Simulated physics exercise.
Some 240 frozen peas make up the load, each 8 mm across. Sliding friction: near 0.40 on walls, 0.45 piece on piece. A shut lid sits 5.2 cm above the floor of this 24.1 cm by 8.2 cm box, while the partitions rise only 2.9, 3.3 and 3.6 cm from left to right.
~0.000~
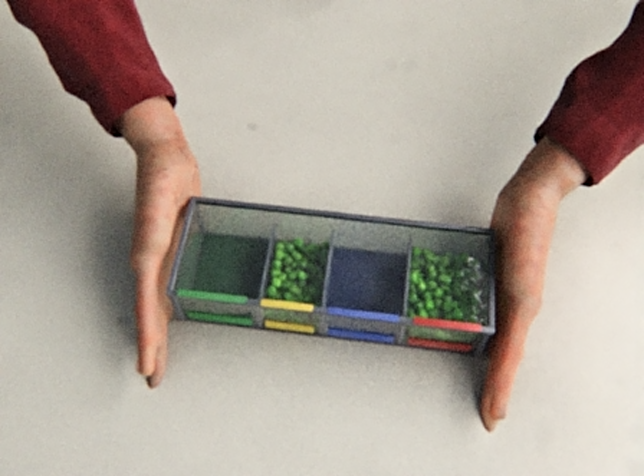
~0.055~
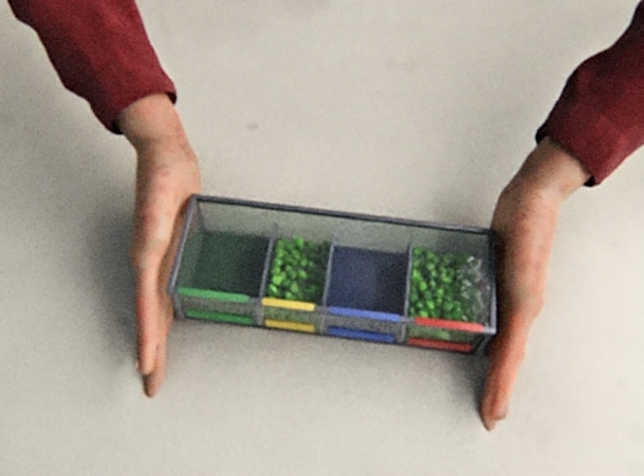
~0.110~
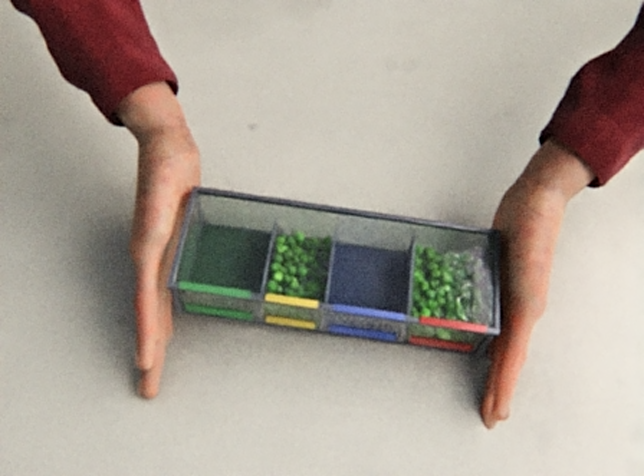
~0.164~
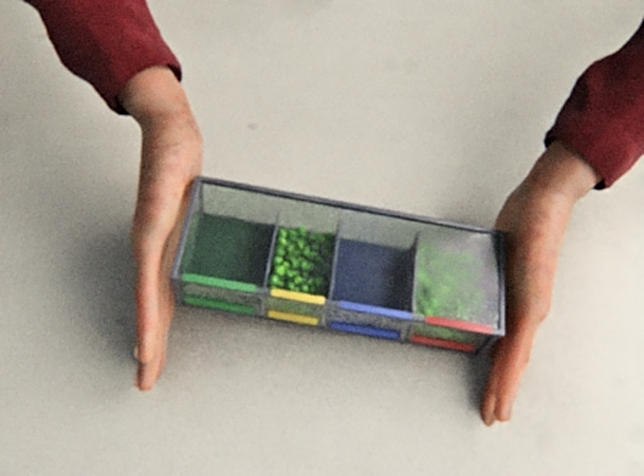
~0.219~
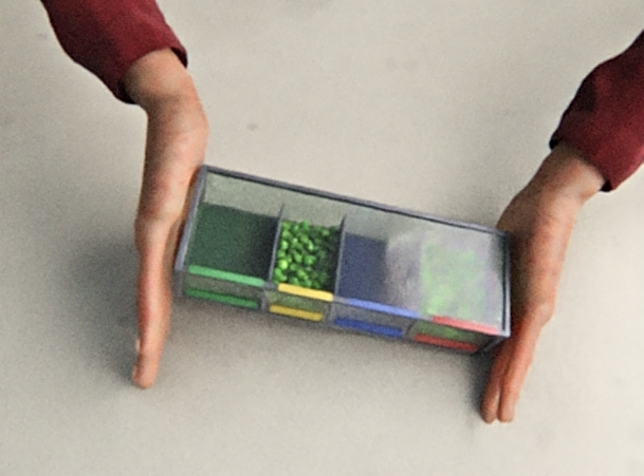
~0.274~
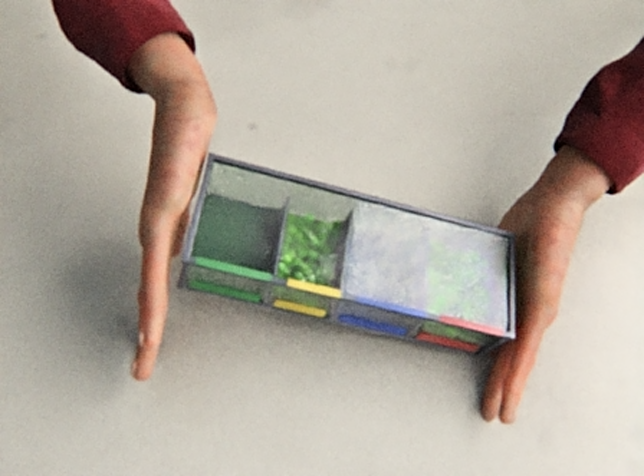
On a pale surface, two red-sleeved hands tilting a lidded, four-section box of green peas, its left end rising.
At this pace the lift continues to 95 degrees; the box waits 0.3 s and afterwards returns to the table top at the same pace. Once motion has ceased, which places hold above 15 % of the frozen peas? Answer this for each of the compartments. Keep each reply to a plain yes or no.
Here goes: Red yes; blue no; green no; yellow no.
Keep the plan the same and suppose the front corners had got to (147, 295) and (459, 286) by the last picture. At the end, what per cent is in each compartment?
Red 35, blue 5, green 55, yellow 5.
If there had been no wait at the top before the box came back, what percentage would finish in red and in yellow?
Red keeps 80% and yellow keeps 10%.
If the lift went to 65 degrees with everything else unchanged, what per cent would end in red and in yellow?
You'd see red with 65 % and yellow with 35 %.
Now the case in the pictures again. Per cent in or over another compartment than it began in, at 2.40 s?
Around 25 per cent.
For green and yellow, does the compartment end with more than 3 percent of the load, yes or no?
Note - green negative, yellow affirmative.
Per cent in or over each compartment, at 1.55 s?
Red = 70, blue = 10, green = 0, yellow = 20 (per cent).
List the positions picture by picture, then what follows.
Box tilt 0 degrees, front corners at (172, 291) and (488, 329); red 65 %, yellow 35 %, in the first frame.
Box tilt 1 degrees, front corners at (172, 289) and (489, 329), in the second frame.
Box tilt 4 degrees, front corners at (174, 283) and (493, 329), lowest corner right front, in the third frame.
Box tilt 8 degrees, front corners at (177, 275) and (498, 331), lowest corner right front, in the fourth frame.
Box tilt 12 degrees, front corners at (182, 266) and (503, 332), lowest corner right front, in the fifth frame.
Box tilt 16 degrees, front corners at (189, 258) and (508, 333), lowest corner right front; red 65 %, yellow 35 %. The box's pace is about 75 degrees a second, in the sixth frame.
Then, at 1.55 s, tilt 95 degrees; red 70 %, blue 10 %, yellow 20 %.
Then, at 2.40 s, tilt 48 degrees; red 85 %, yellow 10 %.
After 3.26 s, tilt 0 degrees; red 85 %, yellow 10 %.
In the end, at 3.7 s, red 85 %, blue 5 %, green 0 %, yellow 10 %.
